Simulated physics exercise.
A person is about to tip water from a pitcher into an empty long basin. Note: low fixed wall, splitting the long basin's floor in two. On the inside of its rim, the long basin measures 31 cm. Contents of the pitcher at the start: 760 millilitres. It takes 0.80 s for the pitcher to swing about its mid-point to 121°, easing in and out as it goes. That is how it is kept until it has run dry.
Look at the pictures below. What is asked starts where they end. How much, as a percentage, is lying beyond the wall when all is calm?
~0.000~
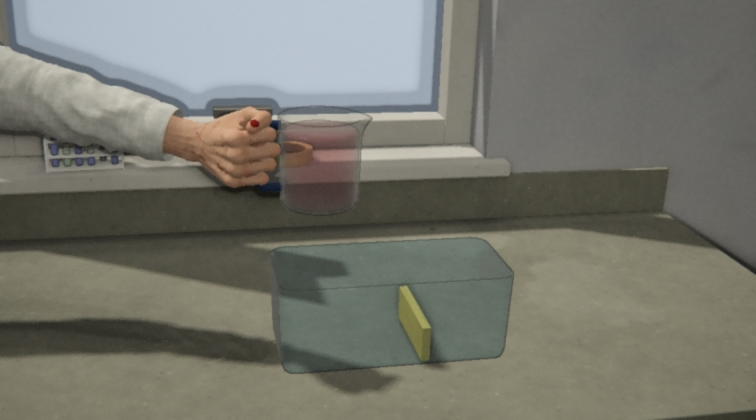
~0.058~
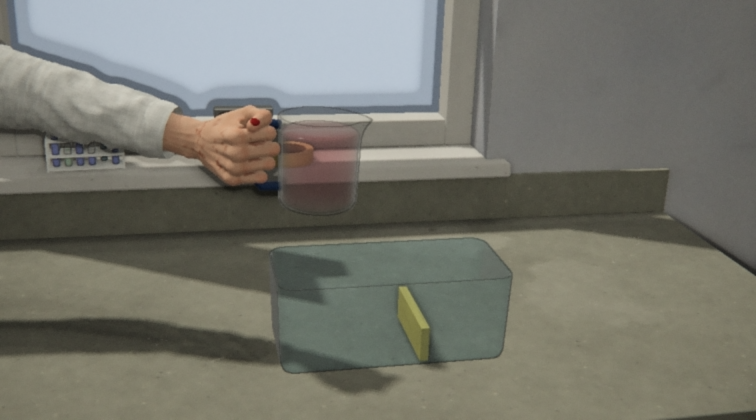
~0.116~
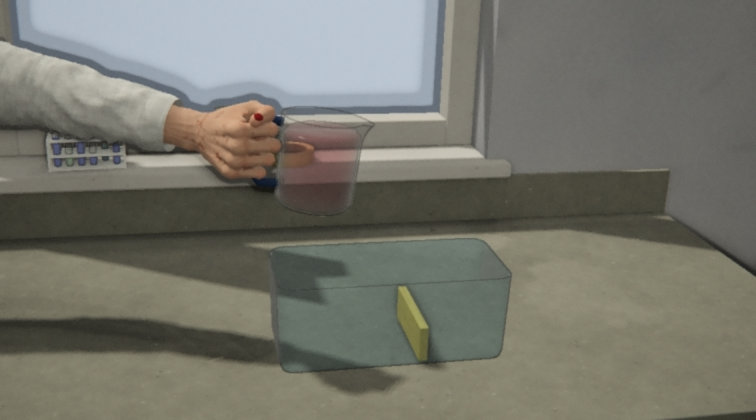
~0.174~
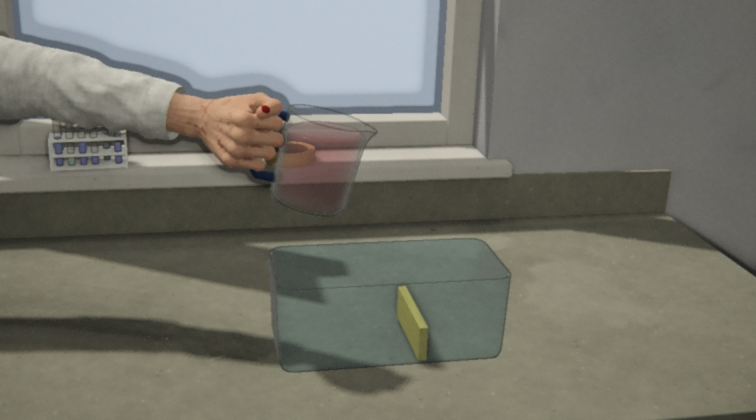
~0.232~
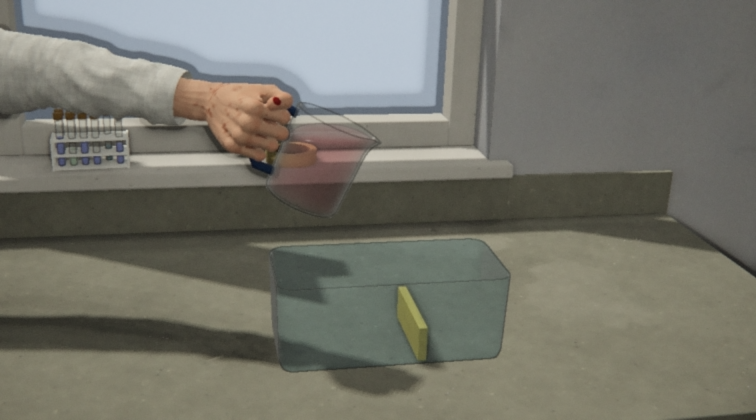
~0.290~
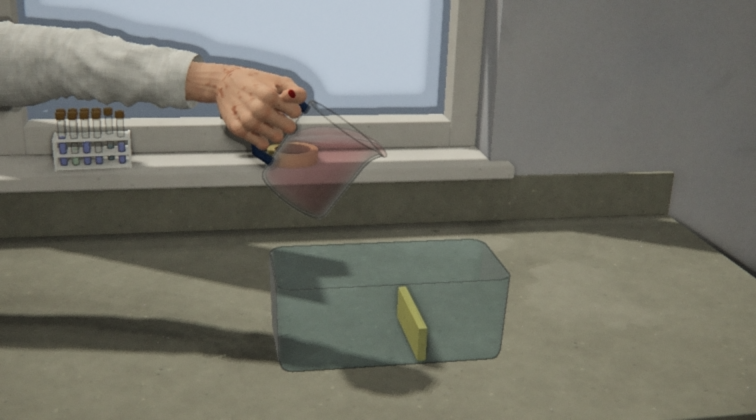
Around 36 per cent lies beyond the wall.
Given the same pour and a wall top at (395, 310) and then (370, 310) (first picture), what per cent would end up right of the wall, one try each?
Roughly 70 per cent, then 95 per cent.
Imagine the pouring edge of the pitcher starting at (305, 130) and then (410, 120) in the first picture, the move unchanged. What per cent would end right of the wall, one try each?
Around 5 per cent first, around 75 per cent next.
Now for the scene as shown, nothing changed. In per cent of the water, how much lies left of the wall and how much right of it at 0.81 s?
Around 50 percent on the left and 36 on the right.
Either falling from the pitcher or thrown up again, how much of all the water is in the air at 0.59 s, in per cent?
Estimate: About 28 % of all of it.
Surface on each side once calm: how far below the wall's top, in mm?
Looks like roughly 32 mm on the left and roughly 32 mm on the right.
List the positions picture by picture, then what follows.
In the first picture, tilt 0°; pouring edge (372, 116); surface from (280, 130) to (360, 127); the long basin's rim runs from (275, 270) to (499, 257); the wall's top is at (415, 307).
In the second picture, tilt 2°; pouring edge (372, 118); surface from (280, 129) to (359, 128).
In the third picture, tilt 6°; pouring edge (375, 123); surface from (283, 129) to (362, 131).
In the fourth picture, tilt 14°; pouring edge (378, 130); surface from (285, 130) to (366, 132).
In the fifth picture, tilt 23°; pouring edge (382, 141); surface from (283, 141) to (375, 136).
In the sixth picture, tilt 35°; pouring edge (384, 154); surface from (276, 153) to (379, 145); 1 per cent is over the edge.
By 0.59 s the tilt is 102° and 48 per cent is still to pour, 4 is left of the wall and 20 right of it.
By 0.81 s the tilt is 121° and 5 per cent is still to pour, 51 is left of the wall and 36 right of it.
By 1.05 s the tilt is 121° and 0 per cent is still to pour, 61 is left of the wall and 36 right of it.
By 1.30 s the tilt is 121° and 0 per cent is still to pour, 61 is left of the wall and 36 right of it.
At rest 61 per cent lies left of the wall, 36 right of it and 3 outside.
